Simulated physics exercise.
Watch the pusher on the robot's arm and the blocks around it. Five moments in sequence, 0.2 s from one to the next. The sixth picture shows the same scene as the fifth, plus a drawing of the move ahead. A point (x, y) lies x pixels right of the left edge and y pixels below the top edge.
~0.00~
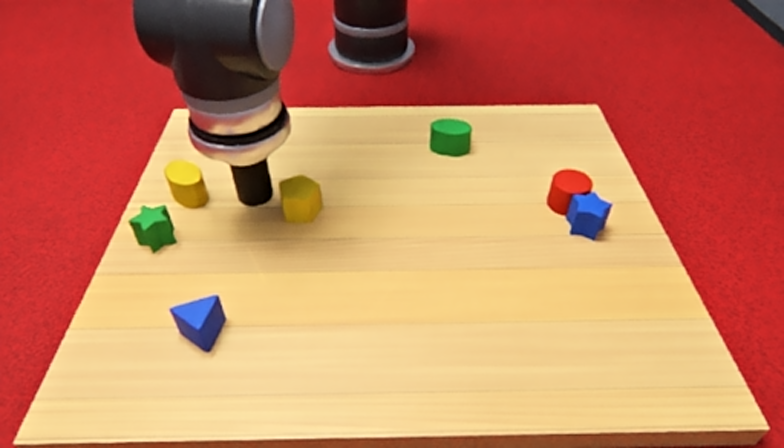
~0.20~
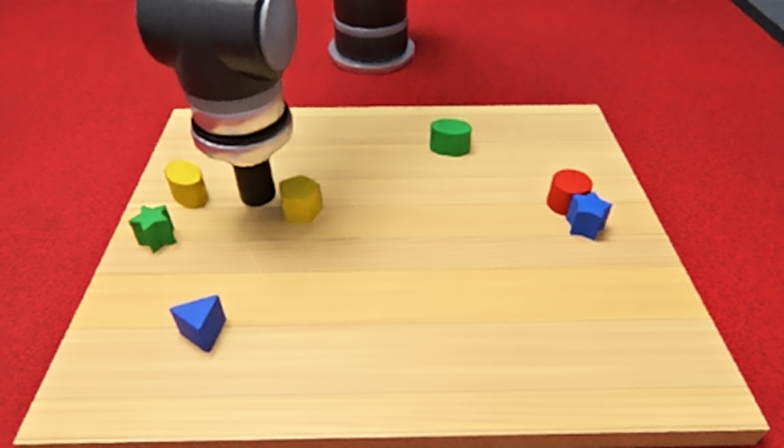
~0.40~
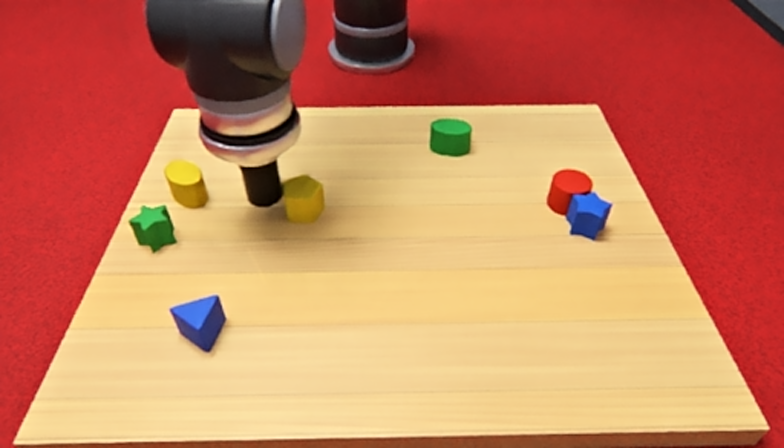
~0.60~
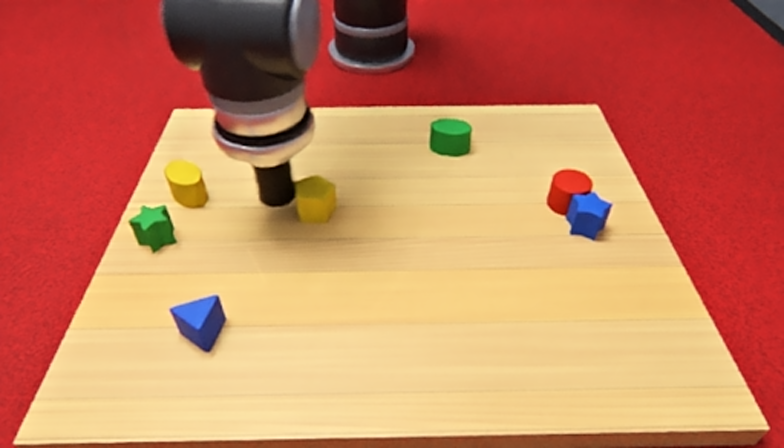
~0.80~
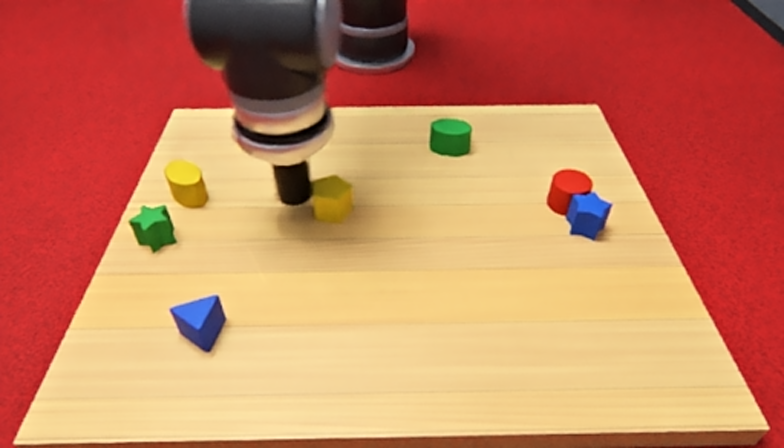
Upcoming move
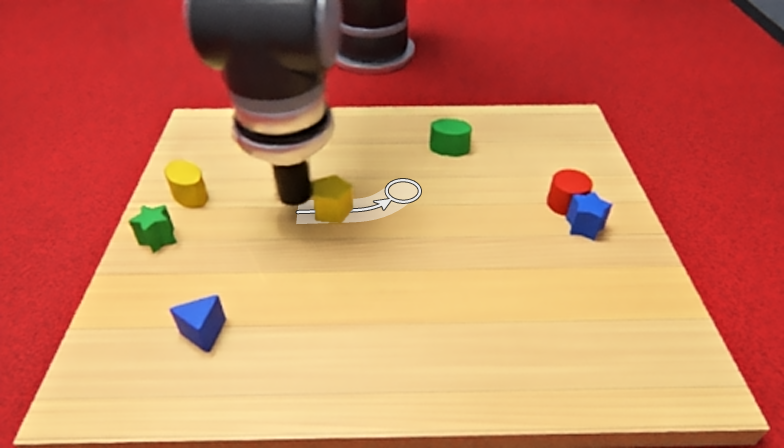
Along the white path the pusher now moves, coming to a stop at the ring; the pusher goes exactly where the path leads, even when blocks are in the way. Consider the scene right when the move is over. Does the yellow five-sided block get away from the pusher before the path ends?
I expect so.
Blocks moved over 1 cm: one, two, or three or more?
The number will come to 1.
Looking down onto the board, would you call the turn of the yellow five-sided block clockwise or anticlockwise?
From above, the turn goes clockwise.
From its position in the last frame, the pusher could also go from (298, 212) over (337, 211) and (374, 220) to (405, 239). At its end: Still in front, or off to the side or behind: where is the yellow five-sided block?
The pusher moves past it.
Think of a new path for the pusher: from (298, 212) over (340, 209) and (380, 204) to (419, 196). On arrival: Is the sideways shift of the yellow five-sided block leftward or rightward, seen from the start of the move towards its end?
Taking start-to-end as forward, the block's sideways shift goes to the right.
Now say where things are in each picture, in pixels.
In the first picture, pusher's lower end (256, 195); yellow five-sided block (298, 187).
In the second picture, pusher (258, 195); blocks still.
In the third picture, pusher (265, 196); yellow five-sided block (301, 187).
In the fourth picture, pusher (278, 196); yellow five-sided block (313, 187).
In the fifth picture, pusher (295, 195); yellow five-sided block (330, 187).
Drawn move, from (298, 212) over (337, 211) and (375, 207) to (403, 191).
On the path given first. One third of the way, pusher (335, 194); yellow five-sided block (371, 187).
Two thirds of the way, pusher (376, 189); yellow five-sided block (411, 185), turned 20° clockwise.
At the end, pusher (404, 174); yellow five-sided block (431, 181), turned 55° clockwise.
